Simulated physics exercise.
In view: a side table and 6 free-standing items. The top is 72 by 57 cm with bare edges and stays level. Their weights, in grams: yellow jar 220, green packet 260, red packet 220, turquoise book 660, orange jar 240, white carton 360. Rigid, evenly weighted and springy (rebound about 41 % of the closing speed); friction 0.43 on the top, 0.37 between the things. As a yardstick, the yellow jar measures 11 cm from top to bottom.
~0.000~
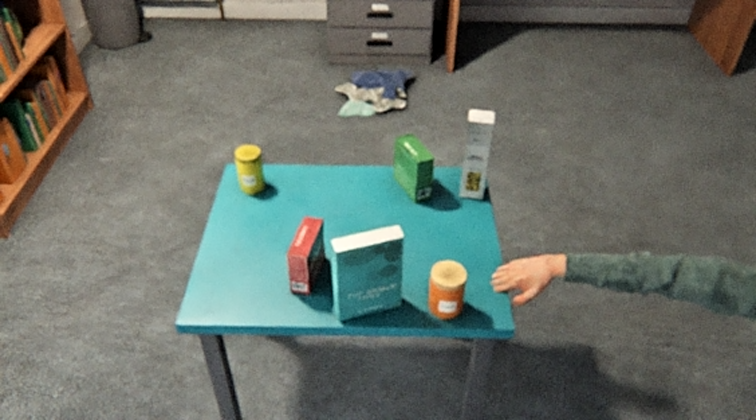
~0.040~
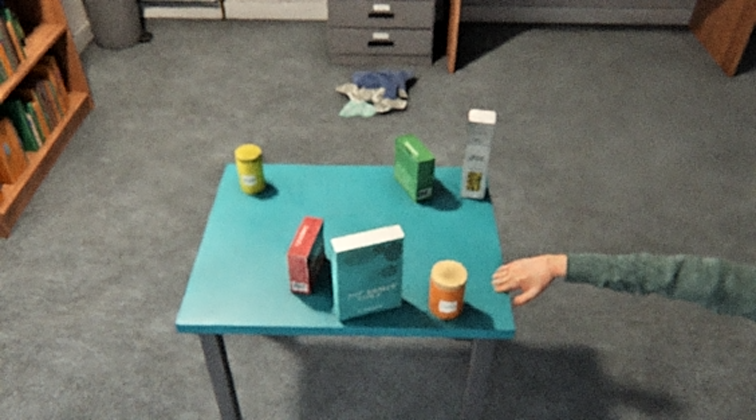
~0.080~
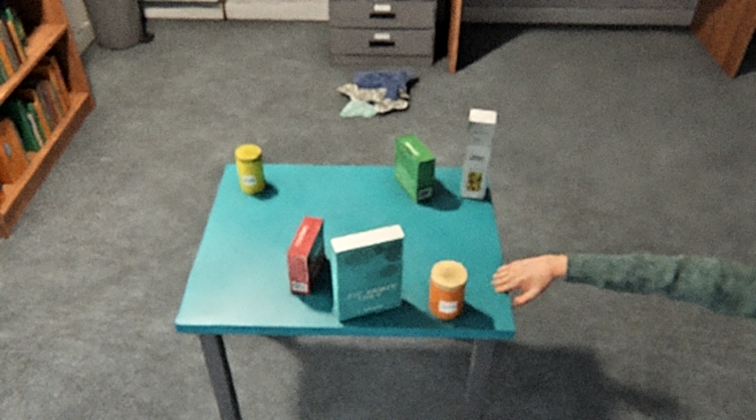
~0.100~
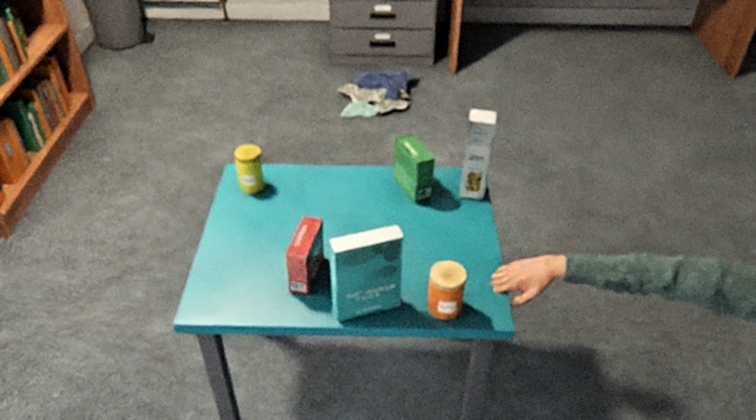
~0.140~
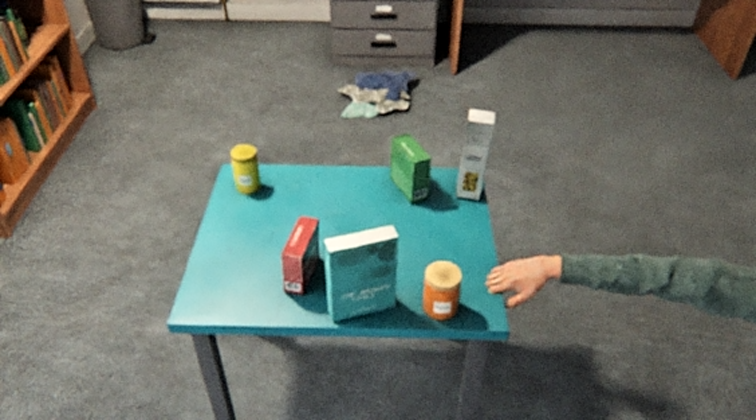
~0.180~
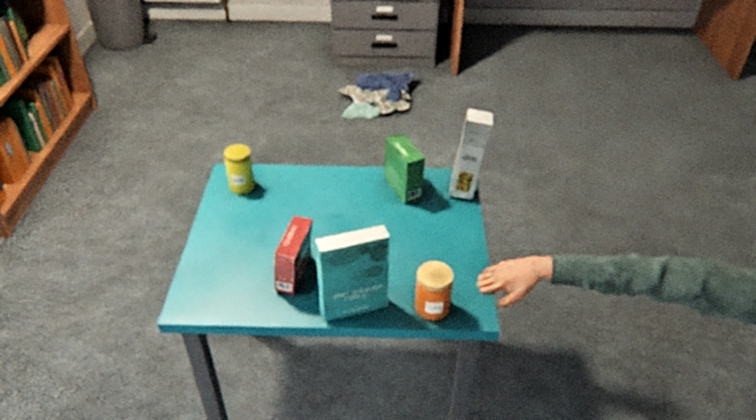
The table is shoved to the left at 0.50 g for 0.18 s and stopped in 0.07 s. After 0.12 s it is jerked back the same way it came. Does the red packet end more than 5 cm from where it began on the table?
The red packet gets shifted.
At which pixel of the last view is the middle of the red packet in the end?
Near (251, 259).
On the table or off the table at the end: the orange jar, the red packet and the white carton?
The orange jar ends on the table; the red packet ends on the table; the white carton ends off the table.
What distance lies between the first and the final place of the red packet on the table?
About 14 cm.
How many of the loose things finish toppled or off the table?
2 of them.
By 0.58 s, table along by 6 cm; red packet on its side near (234, 258); white carton tilted 23°; turquoise book 4 cm from its spot.
By 1.38 s, white carton now off the table; red packet on its side near (251, 259); green packet 3 cm from its spot.
When it is over (1.9 s), off the table, white carton; lying over on the table, red packet; the other 4 within 5 cm of the start. End places, in pixels of the last picture, red packet near (251, 259).
